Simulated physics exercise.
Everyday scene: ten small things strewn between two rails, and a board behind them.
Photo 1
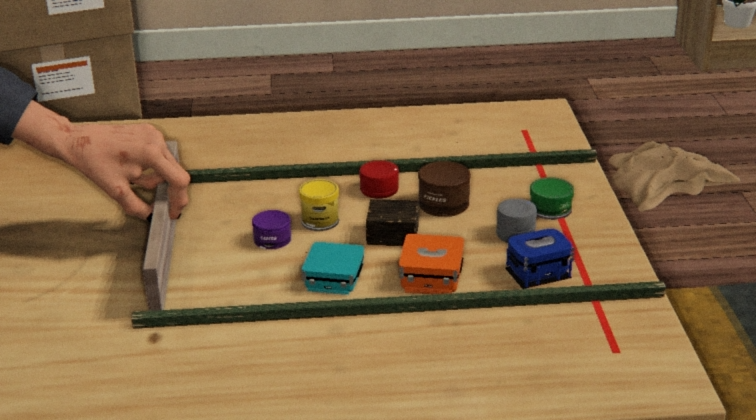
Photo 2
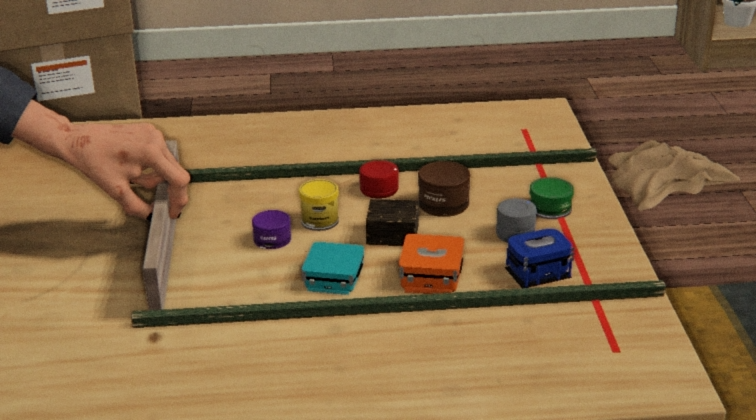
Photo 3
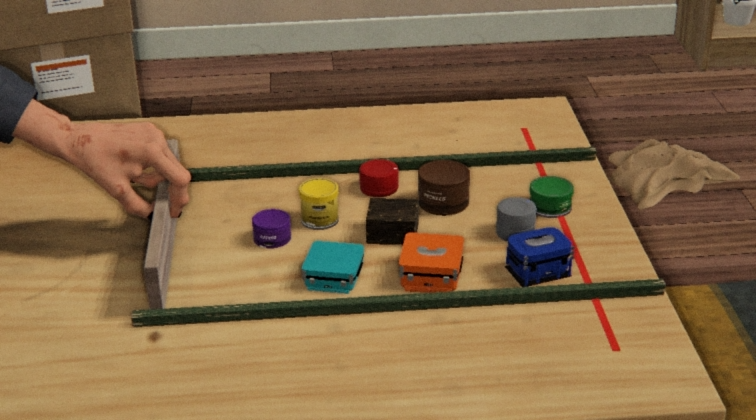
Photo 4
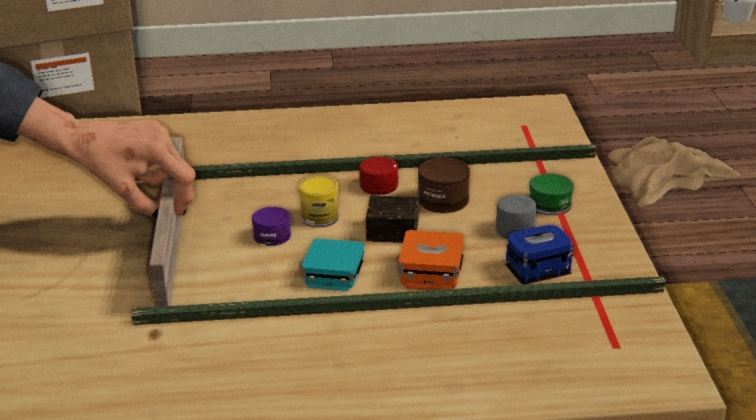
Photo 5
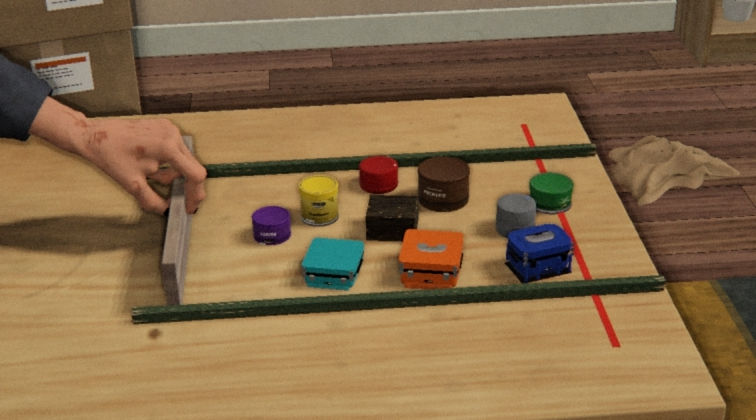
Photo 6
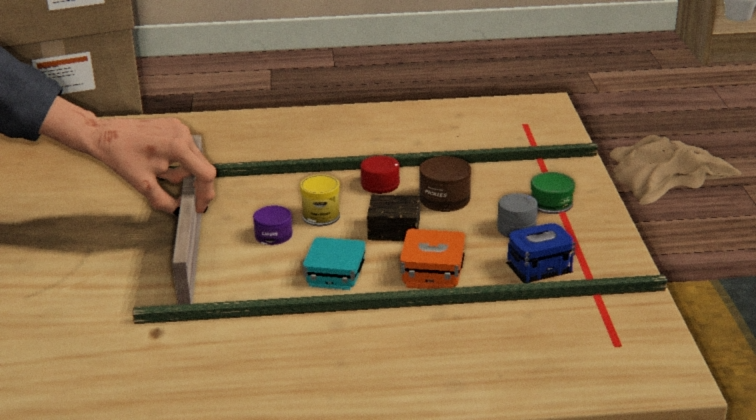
The footage shows a hand holding an upright board behind ten small colourful containers and blocks between two green rails on a wooden table, then sliding it slightly right while the objects stay essentially still near a red line.
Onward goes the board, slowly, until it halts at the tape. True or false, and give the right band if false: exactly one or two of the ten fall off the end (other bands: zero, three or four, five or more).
False, three or four fall off.
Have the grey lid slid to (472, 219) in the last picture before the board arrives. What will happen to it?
Well, the grey lid fails to stay.
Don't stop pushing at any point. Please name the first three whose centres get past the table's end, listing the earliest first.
First the blue case, next the grey lid, then the green tin.
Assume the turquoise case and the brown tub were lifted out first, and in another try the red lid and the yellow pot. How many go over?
You'd count 2 the first time and 3 the second time.
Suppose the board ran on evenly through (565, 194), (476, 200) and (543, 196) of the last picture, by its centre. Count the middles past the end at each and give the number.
In order of the places given, that's 4, 0 and 3.
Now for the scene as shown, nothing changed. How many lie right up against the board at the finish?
So the total is 4.
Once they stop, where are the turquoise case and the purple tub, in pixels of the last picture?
Final pixels, roughly: (605, 245) for the first, (585, 213) for the other.
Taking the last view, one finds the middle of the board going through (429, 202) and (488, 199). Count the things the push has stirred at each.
Answer - first 9, then 10.
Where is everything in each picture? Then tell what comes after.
In the first picture, green tin (551, 198); blue case (539, 258); grey lid (516, 221); board (164, 222); tape (563, 224).
In the second picture, blue case (539, 257); yellow pot (319, 205).
In the third picture, grey lid (516, 219); black block (393, 222).
In the fourth picture, green tin (551, 194); red lid (379, 176).
In the fifth picture, blue case (539, 252); purple tub (272, 225).
In the sixth picture, green tin (552, 193); blue case (540, 252); grey lid (517, 216); board (191, 216); tape (564, 218).
Soon after, none off yet; green tin at rest near (552, 193); blue case at rest near (540, 252); grey lid at rest near (517, 216).
After that, none off yet; green tin at rest near (552, 193); blue case displaced a little near (562, 253); grey lid moving near (524, 215).
And then, none off yet; green tin displaced about its own width near (597, 187); blue case displaced well along near (666, 248); grey lid displaced well along near (621, 204).
In the end, the number that fall off is three or four; gone, orange case, grey lid, blue case and green tin.
